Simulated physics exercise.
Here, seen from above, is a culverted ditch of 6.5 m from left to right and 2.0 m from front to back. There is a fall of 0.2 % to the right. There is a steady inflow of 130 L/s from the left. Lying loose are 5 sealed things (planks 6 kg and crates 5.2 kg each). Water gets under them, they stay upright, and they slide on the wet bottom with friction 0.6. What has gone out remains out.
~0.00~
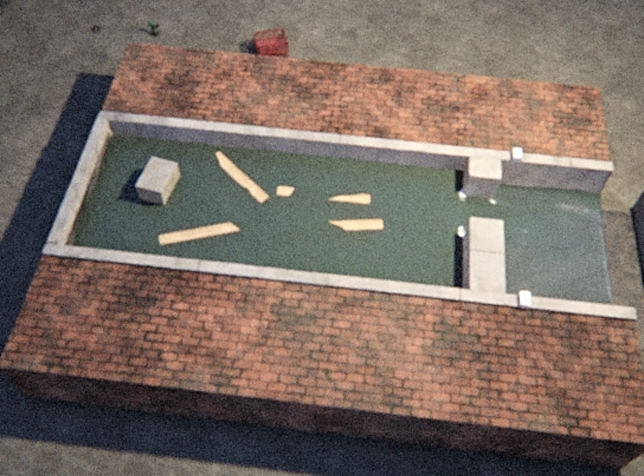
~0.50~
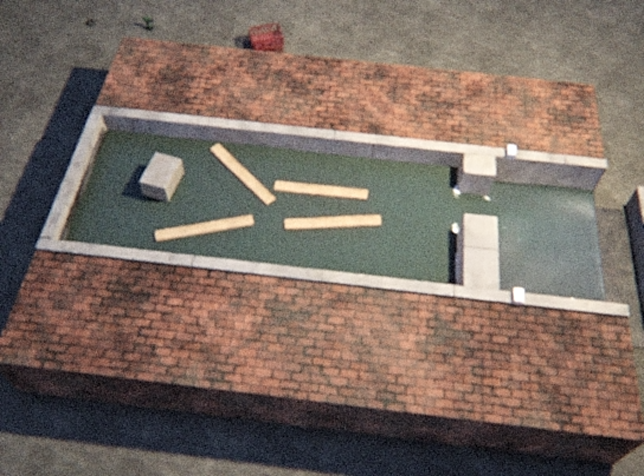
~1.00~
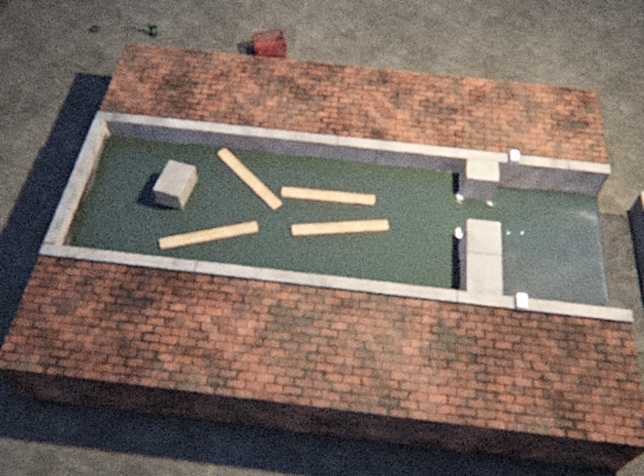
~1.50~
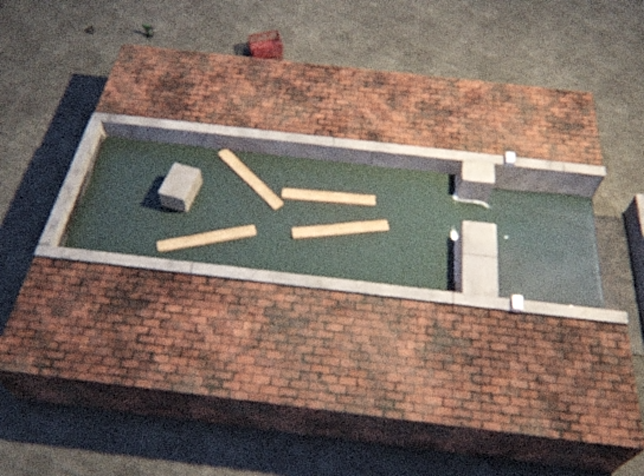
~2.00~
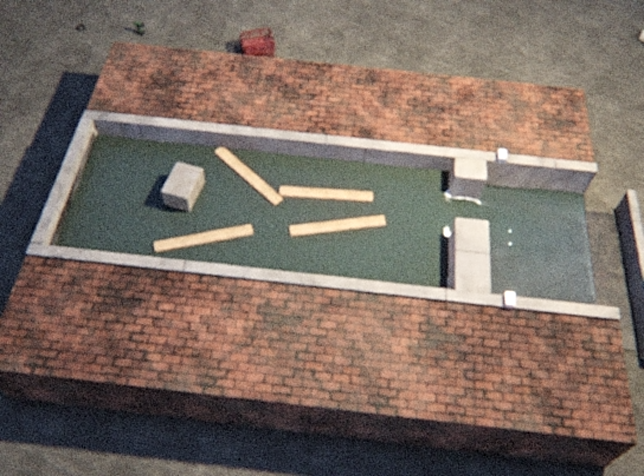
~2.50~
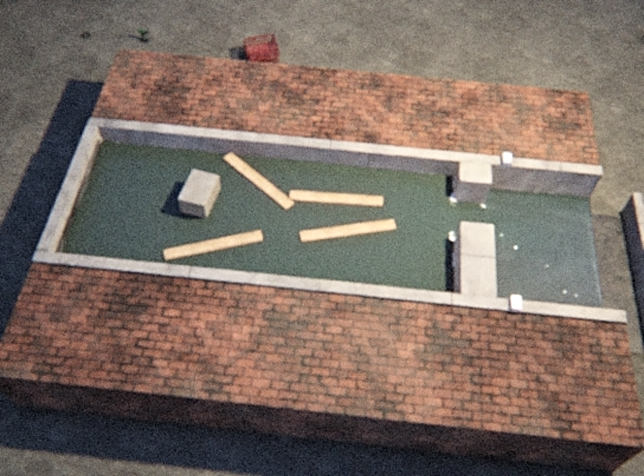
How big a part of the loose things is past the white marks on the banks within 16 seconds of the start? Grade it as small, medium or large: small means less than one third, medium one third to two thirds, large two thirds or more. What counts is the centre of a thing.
I would call it large.
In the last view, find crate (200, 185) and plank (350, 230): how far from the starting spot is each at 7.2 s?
First: 200 cm. Second: 200 cm.
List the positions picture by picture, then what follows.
The first picture shows a crate at (156, 174), afloat; a plank at (243, 180), afloat; 22 cm deep round most things; 0 of 5 have shifted.
The second picture shows a crate at (160, 170), afloat, 13 cm from its start; a plank at (242, 173), afloat, 6 cm from its start; about 2500 L in view; 2 of 5 have shifted.
The third picture shows a crate at (174, 178) floats, 27 cm from its start; a plank at (248, 177) floats, 11 cm from its start; 24 cm deep round most things; 5 of 5 have shifted.
The fourth picture shows a crate at (179, 181), afloat, 39 cm from its start; a plank at (250, 178), afloat, 18 cm from its start; 24 cm deep round most things; 5 of 5 have shifted.
The fifth picture shows a crate at (182, 180) floats, 52 cm from its start; a plank at (248, 174), afloat, 25 cm from its start; about 2520 L in view; 5 of 5 have shifted.
The sixth picture shows a crate at (198, 187) floats, 67 cm from its start; a plank at (258, 180) floats, 32 cm from its start; about 2520 L in view; 5 of 5 have shifted.
After 3.5 s 0 of 5 are over the mark; 5 afloat.
After 7.2 s 0 of 5 are over the mark; 5 afloat.
After 12.0 s 2 of 5 are over the mark; 3 afloat.
After 16.0 s 4 of 5 are over the mark; 1 afloat.
